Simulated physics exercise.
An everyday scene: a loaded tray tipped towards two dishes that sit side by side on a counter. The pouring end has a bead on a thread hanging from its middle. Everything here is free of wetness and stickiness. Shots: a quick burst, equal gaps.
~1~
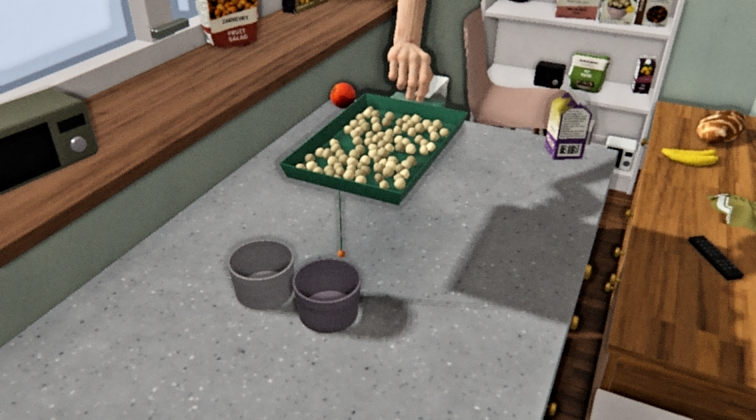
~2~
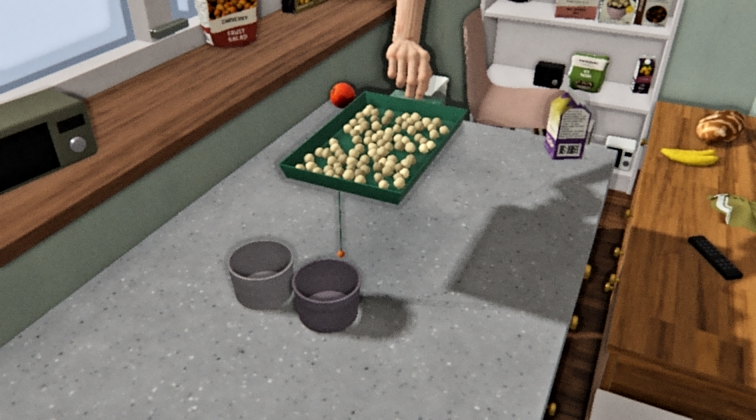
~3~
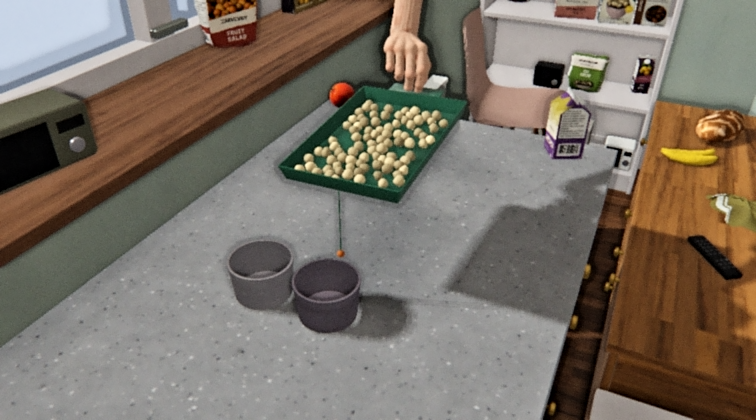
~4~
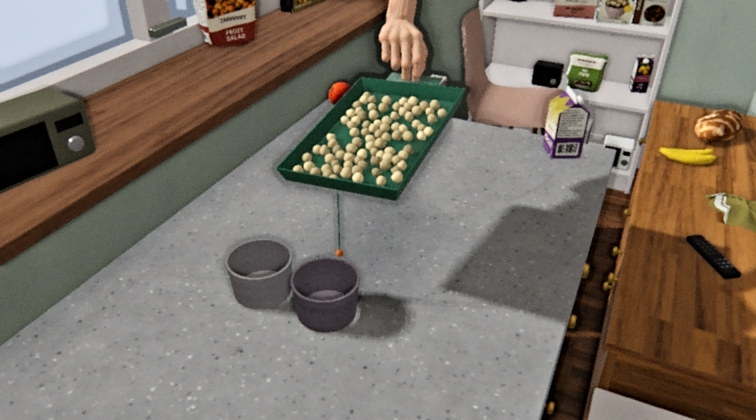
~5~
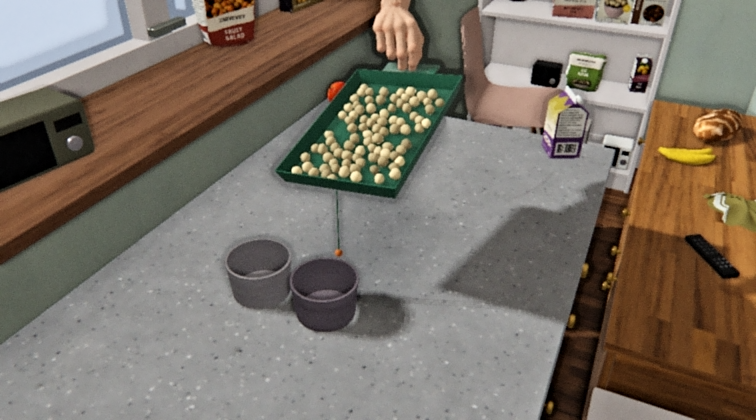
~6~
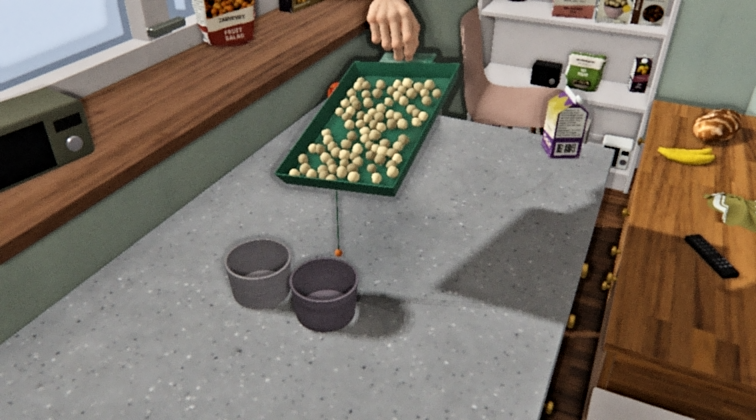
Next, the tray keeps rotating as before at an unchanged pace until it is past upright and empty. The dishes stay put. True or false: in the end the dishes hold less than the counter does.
False.
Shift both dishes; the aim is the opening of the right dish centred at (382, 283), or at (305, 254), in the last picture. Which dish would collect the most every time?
Result, try one: The dish further left; try two: The dish further right.
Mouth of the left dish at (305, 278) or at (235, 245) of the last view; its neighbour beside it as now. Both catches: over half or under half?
For the two tries in order: Not as much as half, exceeding half.
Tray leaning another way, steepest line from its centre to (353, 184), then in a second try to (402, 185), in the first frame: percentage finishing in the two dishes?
Roughly 30 % in the first case and 0 % in the second.
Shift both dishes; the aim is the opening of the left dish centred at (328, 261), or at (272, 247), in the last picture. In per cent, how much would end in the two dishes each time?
I'd expect some 10 percent, and then some 70 percent.
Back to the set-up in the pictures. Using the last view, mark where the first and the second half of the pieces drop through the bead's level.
Starting near (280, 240), moving on to near (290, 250).
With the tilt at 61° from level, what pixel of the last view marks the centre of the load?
(318, 144).
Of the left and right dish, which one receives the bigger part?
The left-positioned one, it's fuller.
Soon after the last picture, tray tipped steeply; all on the tray.
A little later, tray tipped right over; about two thirds on the tray; a small part in the left dish; a stray few outside both; about a quarter in the air.
Later still, tray tipped past a quarter turn; a small part in the right dish; about half in the left dish; about a third outside both.
At rest, tray tipped past a quarter turn; a small part in the right dish; about half in the left dish; about a third outside both.
